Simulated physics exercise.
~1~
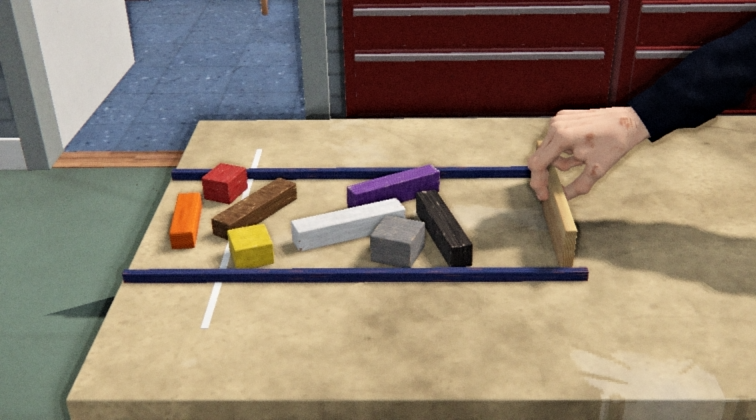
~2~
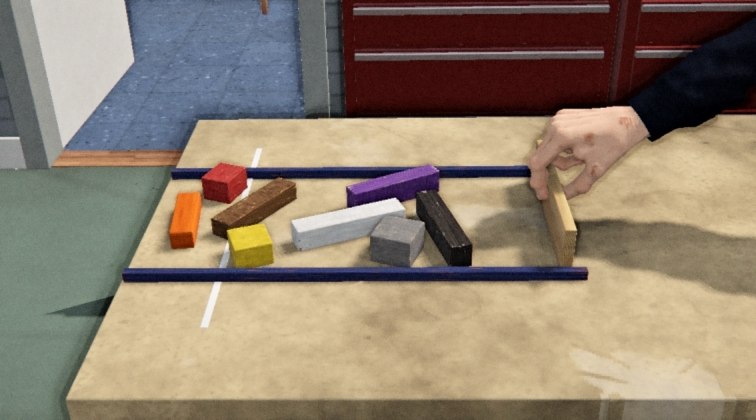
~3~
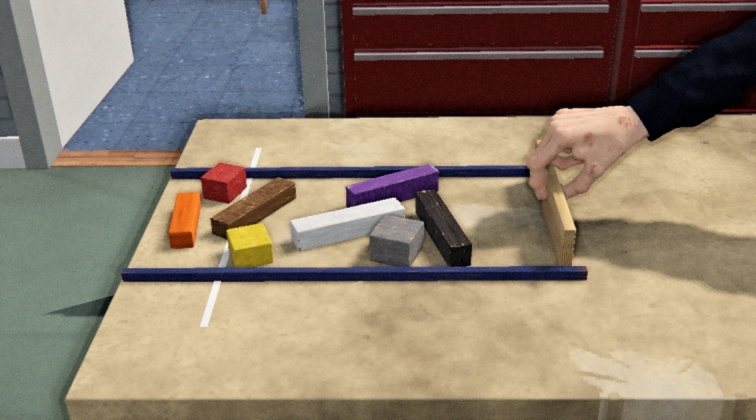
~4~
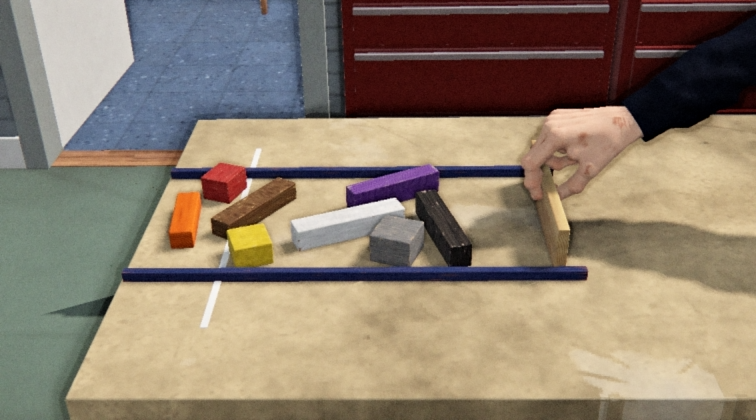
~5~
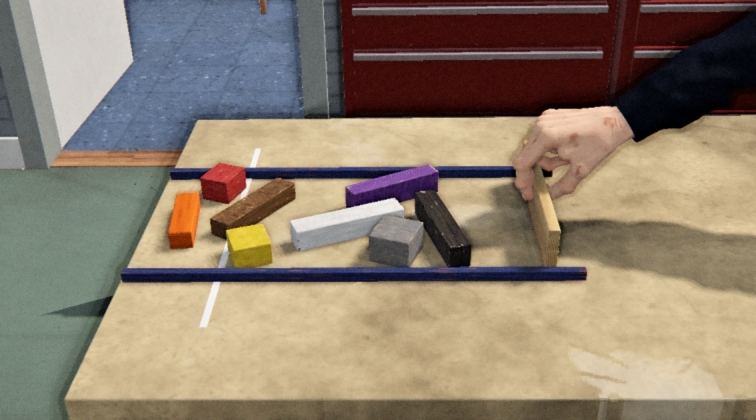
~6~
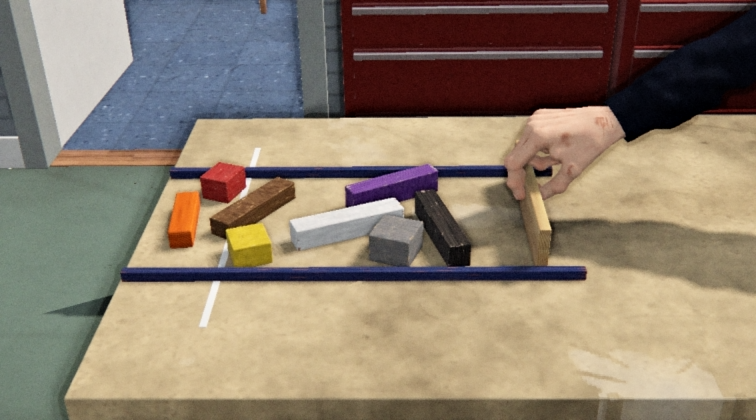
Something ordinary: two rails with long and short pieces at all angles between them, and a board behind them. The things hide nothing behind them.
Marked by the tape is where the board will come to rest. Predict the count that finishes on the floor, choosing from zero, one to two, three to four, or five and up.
Well, a single one or a pair end up dropping off.
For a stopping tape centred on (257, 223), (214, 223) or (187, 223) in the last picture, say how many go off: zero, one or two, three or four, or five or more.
Either one or two; three to four; at least five.
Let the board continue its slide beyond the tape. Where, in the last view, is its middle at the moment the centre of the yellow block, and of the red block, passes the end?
The middle is at (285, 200) when it's the yellow block, and at (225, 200) when it's the red block.
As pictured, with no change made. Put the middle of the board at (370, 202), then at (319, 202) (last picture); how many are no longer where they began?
So far 5, and 7 at the second.
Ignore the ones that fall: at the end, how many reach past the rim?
It would come to 3.
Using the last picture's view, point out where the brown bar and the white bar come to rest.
Final centres, first then second: (172, 200), (155, 233).
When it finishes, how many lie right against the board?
At rest, 2 are in contact.
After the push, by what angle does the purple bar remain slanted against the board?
Around 40 degrees.
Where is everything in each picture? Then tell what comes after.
In the first frame, orange stick (186, 220); red block (225, 183); brown bar (256, 208); board (553, 202); tape (237, 224).
In the second frame, red block (225, 183); board (553, 201).
In the third frame, brown bar (255, 207); yellow block (250, 247).
In the fourth frame, orange stick (186, 219); purple bar (393, 189).
In the fifth frame, red block (224, 183); black bar (442, 228).
In the sixth frame, orange stick (185, 219); red block (224, 183); brown bar (254, 207); board (530, 201); tape (235, 223).
Soon after, none off yet; orange stick at rest near (185, 219); red block at rest near (224, 183); brown bar at rest near (254, 207).
Then, none off yet; orange stick moved a little near (154, 213); red block moved a little near (213, 180); brown bar moved a little near (211, 200).
At rest, the number that fall off is one or two; fallen, yellow block and orange stick.
